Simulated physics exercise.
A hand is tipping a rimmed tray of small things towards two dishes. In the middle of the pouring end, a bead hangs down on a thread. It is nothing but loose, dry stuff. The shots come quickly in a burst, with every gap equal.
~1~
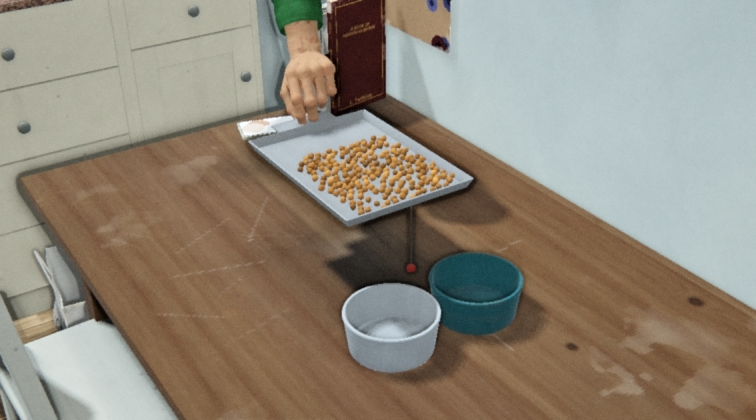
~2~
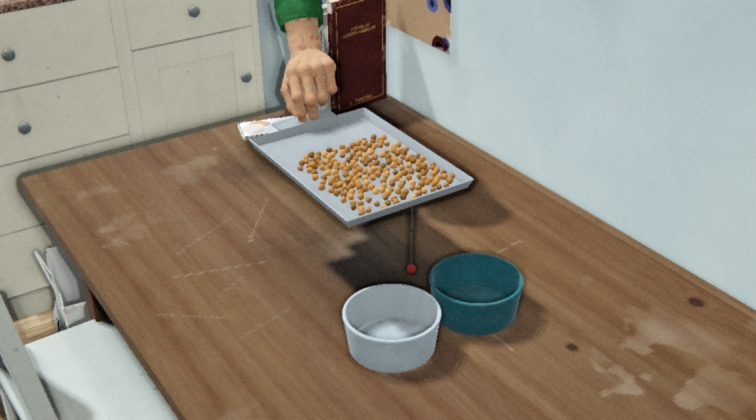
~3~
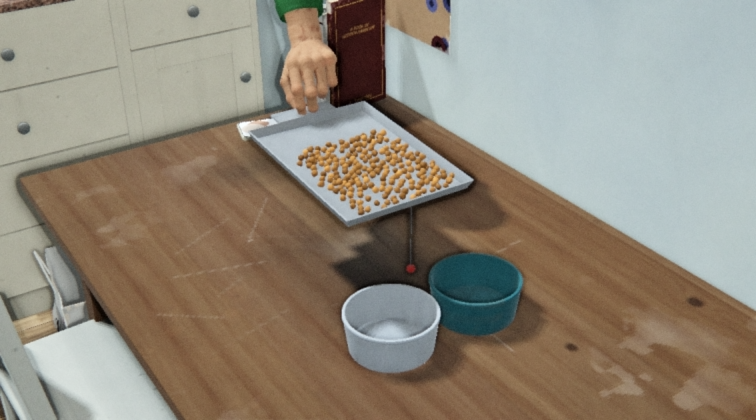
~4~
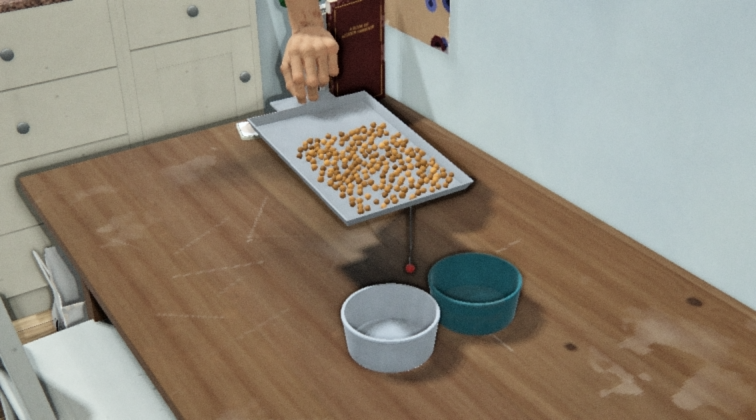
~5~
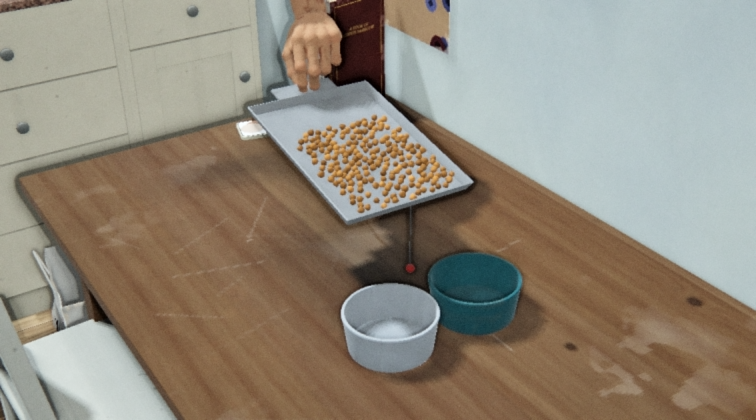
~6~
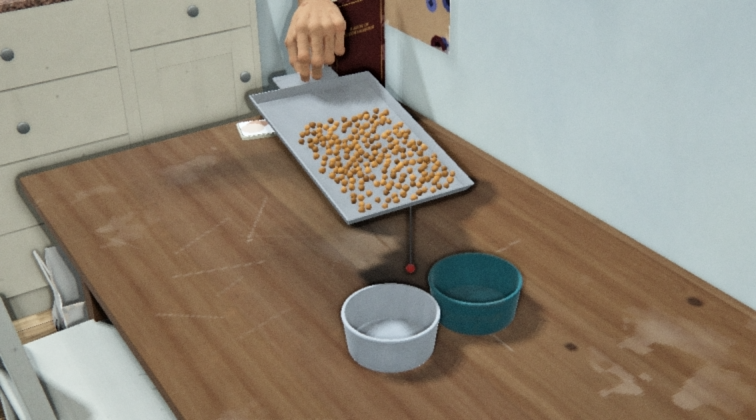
A worn wooden table stands beside pale drawers and a light blue wall, seen from above at an angle. A hand in a green sleeve holds a grey rimmed tray of roasted chickpeas before a dark red book, with a red bead hanging beneath its near edge and white and teal dishes in front. The hand steadily raises the tray's far end, slanting it towards the dishes, while the camera stays still.
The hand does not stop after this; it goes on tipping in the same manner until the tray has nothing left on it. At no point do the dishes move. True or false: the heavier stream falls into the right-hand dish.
True.
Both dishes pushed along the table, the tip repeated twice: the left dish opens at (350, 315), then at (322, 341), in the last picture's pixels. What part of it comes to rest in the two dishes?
Around 60 percent the first time, around 40 percent the second.
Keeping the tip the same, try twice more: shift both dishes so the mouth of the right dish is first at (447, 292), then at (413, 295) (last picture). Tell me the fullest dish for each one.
In order of the tries: The dish on the right side, then the dish on the right side.
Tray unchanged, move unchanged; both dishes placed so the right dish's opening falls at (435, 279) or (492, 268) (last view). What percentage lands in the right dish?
Around 60 % followed by around 40 %.
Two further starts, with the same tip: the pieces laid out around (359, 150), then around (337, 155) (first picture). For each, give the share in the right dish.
Close to 80 in a hundred, then close to 60 in a hundred.
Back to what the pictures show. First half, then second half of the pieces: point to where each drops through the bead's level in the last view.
The first part passes (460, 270); everything after passes (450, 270).
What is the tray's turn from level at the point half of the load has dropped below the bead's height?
About 90°.
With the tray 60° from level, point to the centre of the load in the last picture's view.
I'd mark the middle close to (412, 170).
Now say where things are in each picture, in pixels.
The first picture shows corners of the pouring end near (348, 217) and (467, 178), level; middle of the load near (374, 169), roasted chickpeas; left dish near (419, 349); right dish near (504, 313); bead on its thread near (411, 268).
The second picture shows corners of the pouring end near (349, 217) and (467, 178), level; middle of the load near (374, 169).
The third picture shows corners of the pouring end near (349, 217) and (467, 179), tipped barely, lowest at the right corner; middle of the load near (374, 166).
The fourth picture shows corners of the pouring end near (348, 217) and (467, 180), tipped a little, lowest at the right corner; middle of the load near (374, 162).
The fifth picture shows corners of the pouring end near (349, 216) and (467, 180), tipped a little, lowest at the right corner; middle of the load near (374, 157).
The sixth picture shows corners of the pouring end near (350, 216) and (468, 182), tipped clearly, lowest at the right corner; middle of the load near (376, 153); left dish near (418, 349); right dish near (503, 313).
Shortly afterwards, tray tipped steeply; the whole lot on the tray.
Next, tray tipped right over; only a few on the tray; near a quarter in the left dish; near half in the right dish; a little outside both; a little in the air.
Some moments later, tray tipped past a quarter turn; near a third in the left dish; near two thirds in the right dish; a little outside both.
In the end, tray tipped past a quarter turn; near a third in the left dish; near two thirds in the right dish; a little outside both.
